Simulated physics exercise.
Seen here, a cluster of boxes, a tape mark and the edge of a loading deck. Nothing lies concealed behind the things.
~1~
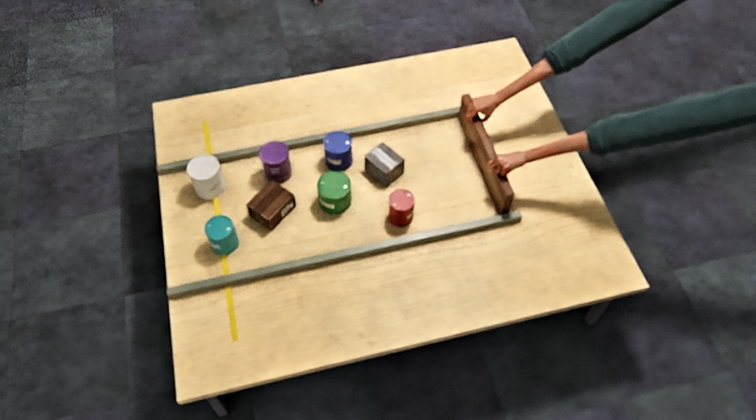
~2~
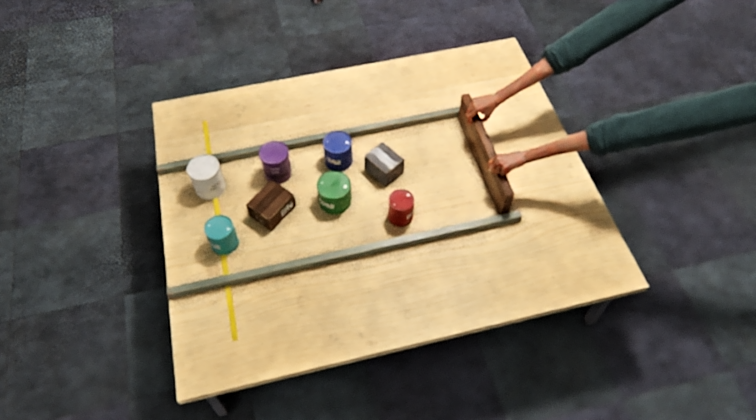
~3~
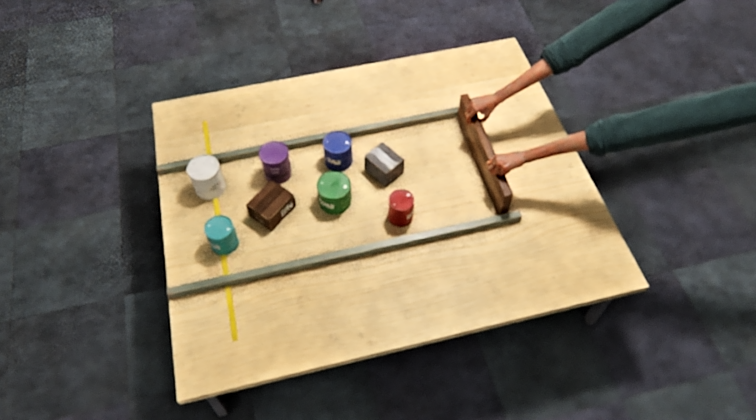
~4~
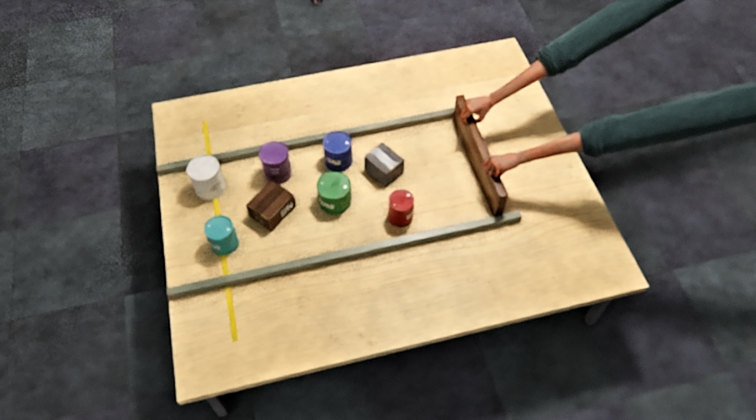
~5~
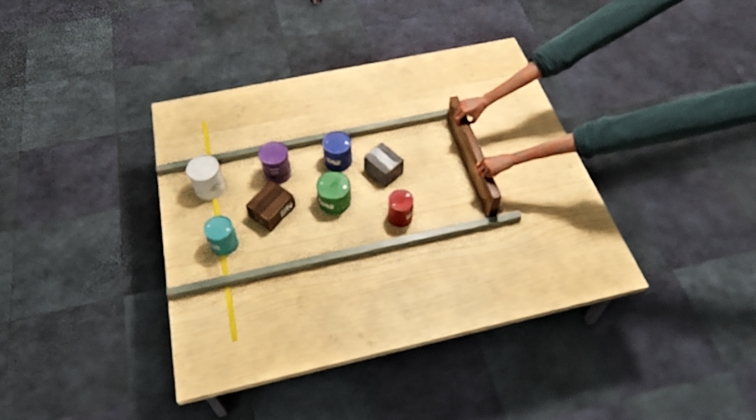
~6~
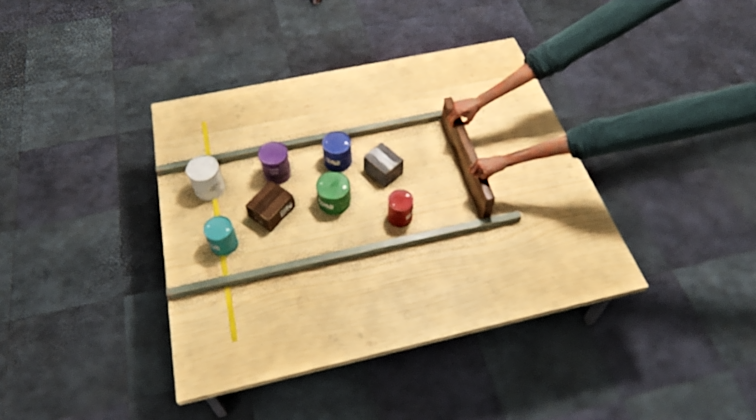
Two hands slide a wooden plank slightly left, while the canisters and boxes stay still.
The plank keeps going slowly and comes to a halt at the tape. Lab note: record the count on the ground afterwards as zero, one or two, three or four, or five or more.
The fall count stops at one or two.
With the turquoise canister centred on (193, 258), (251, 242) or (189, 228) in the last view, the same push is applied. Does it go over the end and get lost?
Spot by spot: It never drops; it never drops; it ends up off.
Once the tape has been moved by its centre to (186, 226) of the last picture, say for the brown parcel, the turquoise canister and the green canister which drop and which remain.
First, the brown parcel takes the fall; next, the turquoise canister takes the fall; last, the green canister is safe.
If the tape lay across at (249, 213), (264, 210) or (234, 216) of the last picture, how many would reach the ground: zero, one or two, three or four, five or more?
In order: None at all; not one; just one or two.
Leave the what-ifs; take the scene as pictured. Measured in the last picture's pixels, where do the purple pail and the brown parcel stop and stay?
First: About (166, 186); second: About (169, 221).
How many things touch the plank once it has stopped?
At rest, 4 are in contact.
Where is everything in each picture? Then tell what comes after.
The first frame shows white canister (207, 177); turquoise canister (222, 235); brown parcel (272, 205); plank (484, 153); tape (218, 219).
The second frame shows turquoise canister (222, 235); grey parcel (384, 164).
The third frame shows brown parcel (271, 205); red canister (401, 208).
The fourth frame shows white canister (207, 178); purple pail (276, 163).
The fifth frame shows turquoise canister (222, 236); green canister (334, 193).
The sixth frame shows white canister (206, 178); turquoise canister (221, 236); brown parcel (271, 206); plank (466, 157); tape (218, 220).
A little later, none off yet; white canister at rest near (206, 178); turquoise canister at rest near (221, 236); brown parcel at rest near (271, 206).
Next, none off yet; white canister at rest near (206, 178); turquoise canister at rest near (221, 236); brown parcel shifted about its own width near (234, 210).
When it is over, the number that fall off is one or two; down, white canister.
